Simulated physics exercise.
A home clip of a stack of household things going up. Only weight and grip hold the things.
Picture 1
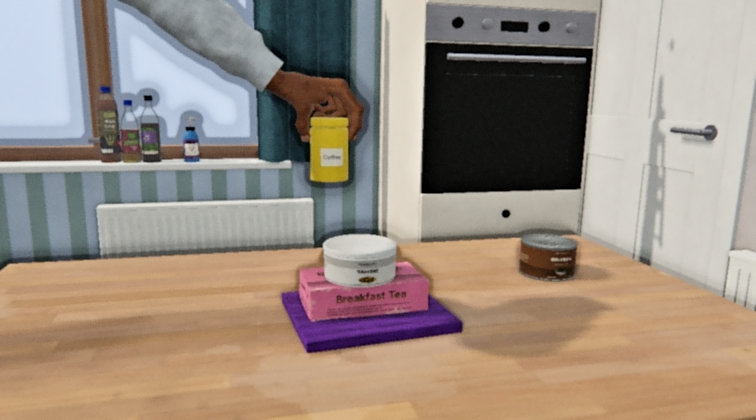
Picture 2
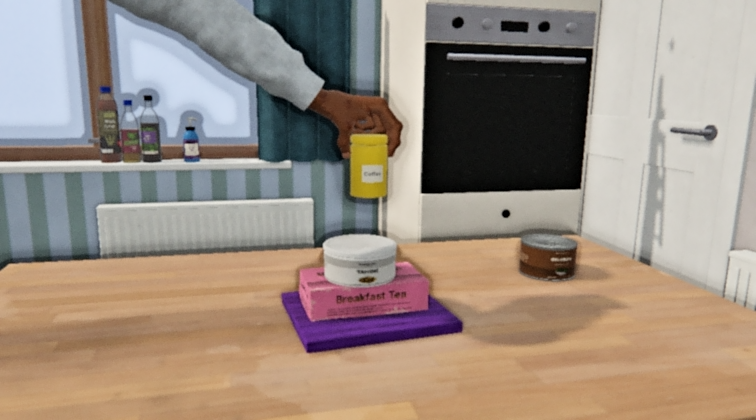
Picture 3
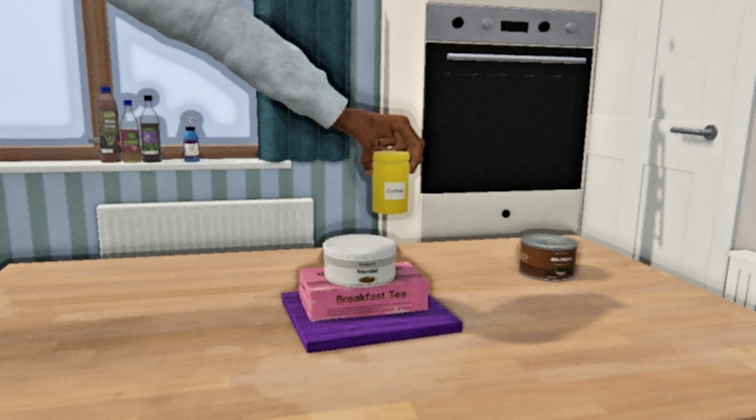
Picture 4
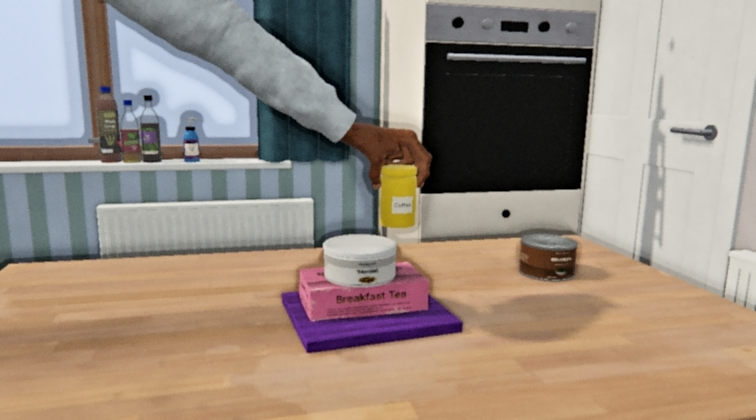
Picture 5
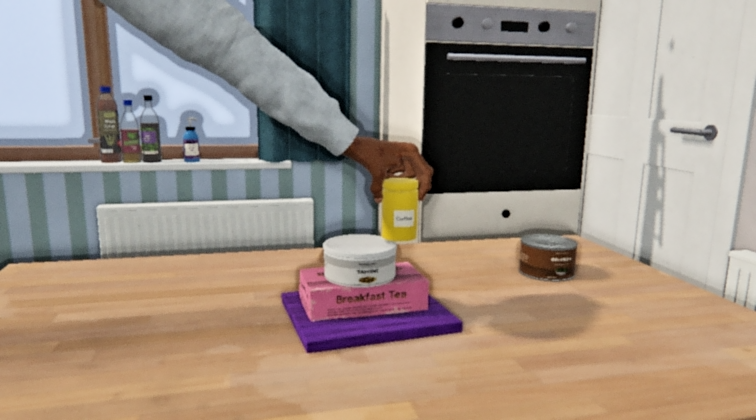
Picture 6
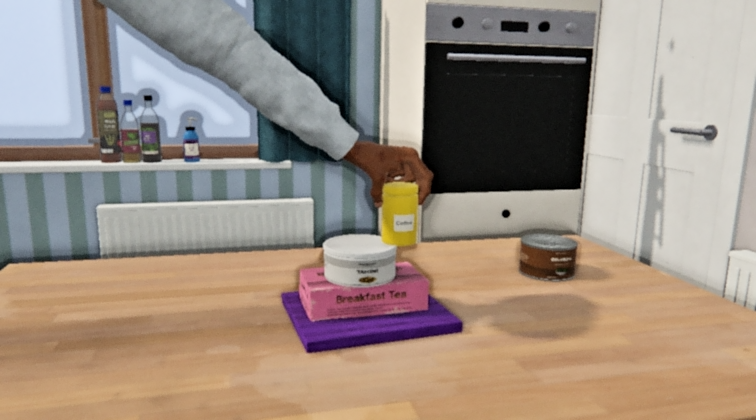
At first, a hand holds a yellow jar in the air above a white tub stacked on a pink Breakfast Tea box and a purple slab, with a brown tub to the right. The hand moves the jar right and downward, then lowers it just behind the white tub, slowing to almost no movement.
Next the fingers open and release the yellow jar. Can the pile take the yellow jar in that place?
As it turns out, it gives way.
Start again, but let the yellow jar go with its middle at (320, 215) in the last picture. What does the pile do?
Then it comes apart.
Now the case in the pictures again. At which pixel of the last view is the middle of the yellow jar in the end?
At about (566, 289).
Then, 0.40 s after the last picture, yellow jar now fallen.
Then, 0.50 s after the last picture, things are still on the move.
Then, 0.70 s after the last picture, as before.
Then, 1.70 s after the last picture, nothing new.
At rest, fallen, yellow jar; the other 4 in place. Seen from the same camera at the end, yellow jar near (566, 289). The pile loses its balance.
